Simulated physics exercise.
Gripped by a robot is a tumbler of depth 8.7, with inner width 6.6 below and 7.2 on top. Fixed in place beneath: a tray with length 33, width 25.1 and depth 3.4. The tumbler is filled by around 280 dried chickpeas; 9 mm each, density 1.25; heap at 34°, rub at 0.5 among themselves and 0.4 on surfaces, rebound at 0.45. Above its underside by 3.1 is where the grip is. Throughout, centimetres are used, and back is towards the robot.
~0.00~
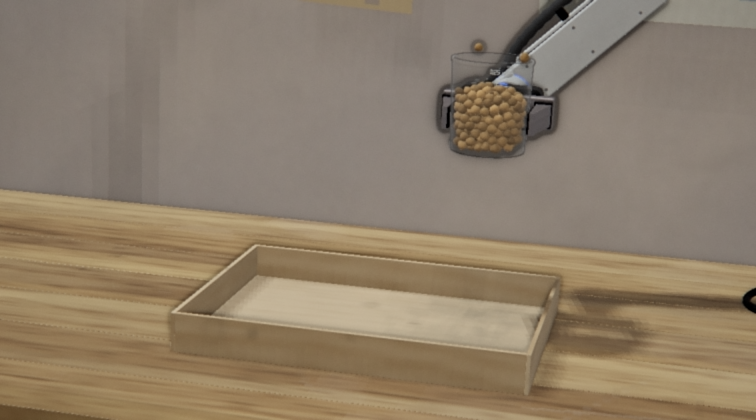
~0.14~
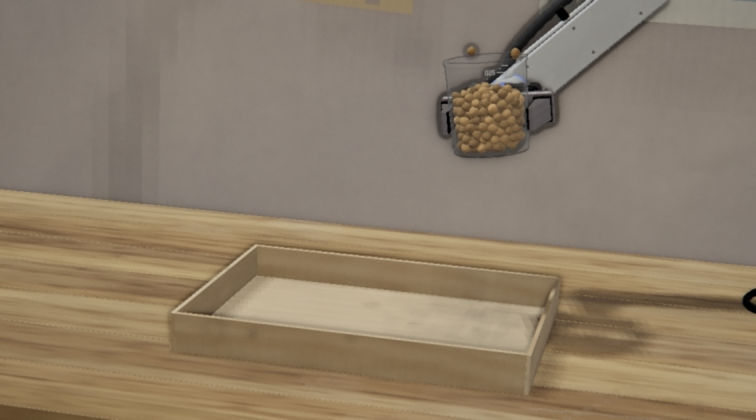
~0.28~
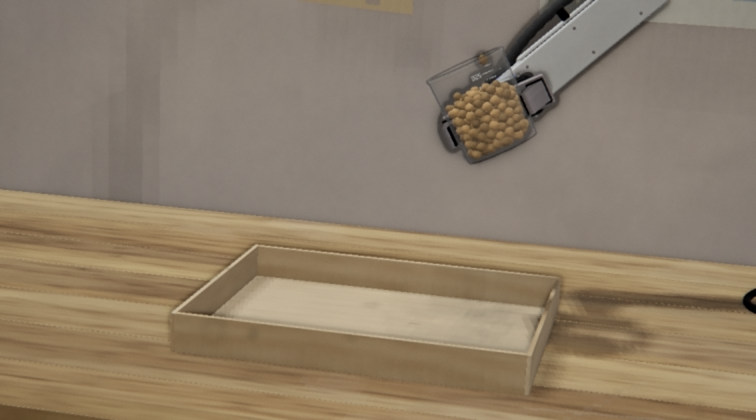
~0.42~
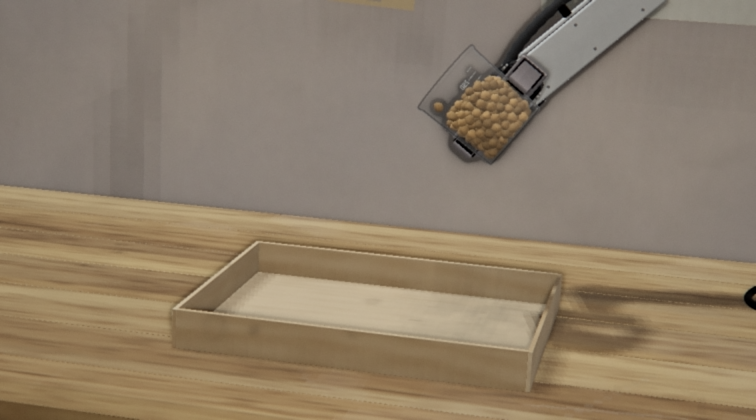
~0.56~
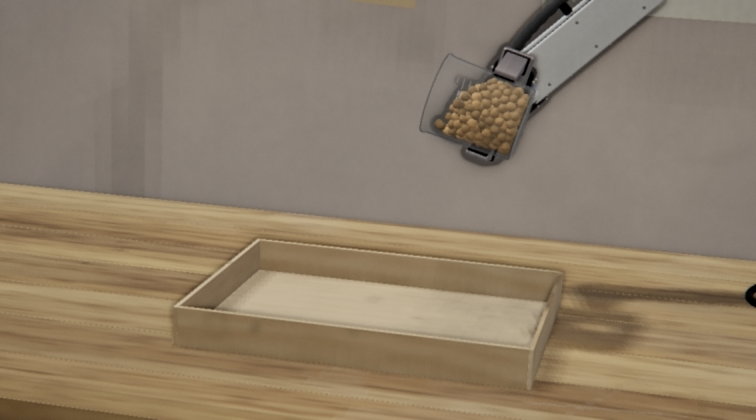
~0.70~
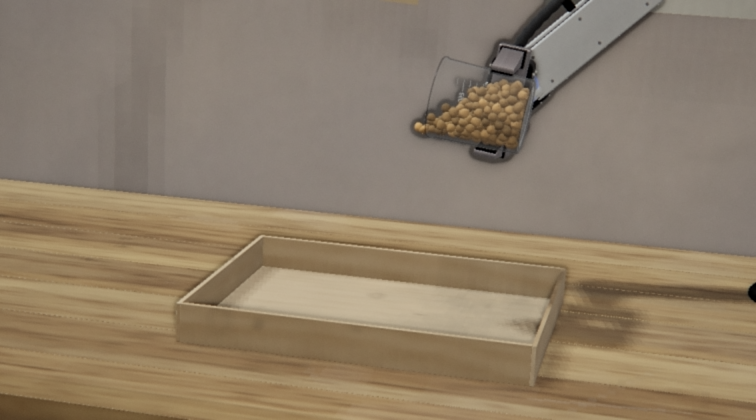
Above a wooden tray on a wooden table, a robot arm tilting a clear tumbler of chickpeas leftward until nearly on its side.
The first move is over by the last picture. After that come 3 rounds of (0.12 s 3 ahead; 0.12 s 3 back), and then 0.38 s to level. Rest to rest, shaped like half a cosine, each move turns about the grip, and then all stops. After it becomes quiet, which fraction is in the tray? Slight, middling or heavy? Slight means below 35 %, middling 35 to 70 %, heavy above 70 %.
Middling.
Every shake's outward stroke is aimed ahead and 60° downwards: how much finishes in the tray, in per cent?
About 10 per cent.
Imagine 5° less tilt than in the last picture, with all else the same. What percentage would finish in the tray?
In that case some 45 per cent.
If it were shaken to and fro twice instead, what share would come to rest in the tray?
Then roughly 50 percent.
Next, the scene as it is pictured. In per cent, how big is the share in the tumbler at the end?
40 percent.
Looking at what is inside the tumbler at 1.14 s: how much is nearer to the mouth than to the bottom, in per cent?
My estimate is near 70 per cent.
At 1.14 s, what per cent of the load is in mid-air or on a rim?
Roughly 11 percent.
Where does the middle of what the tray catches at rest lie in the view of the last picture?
Approximately (344, 308) in pixels.
By 1.14 s, tilted 82° forward, highest piece 23 above the table; 178 in the tumbler, 73 in the tray, 30 in flight or on a rim.
By 1.58 s, tilted 51° forward, highest piece 24 above the table; 173 in the tray, 106 in the tumbler, 2 in flight or on a rim.
By 2.00 s, level, highest piece 24 above the table; 175 in the tray, 106 in the tumbler.
By 3.05 s, level, highest piece 24 above the table; 175 in the tray, 106 in the tumbler.
Final count, 175 in the tray, 106 in the tumbler. That is 62 % in the tray.
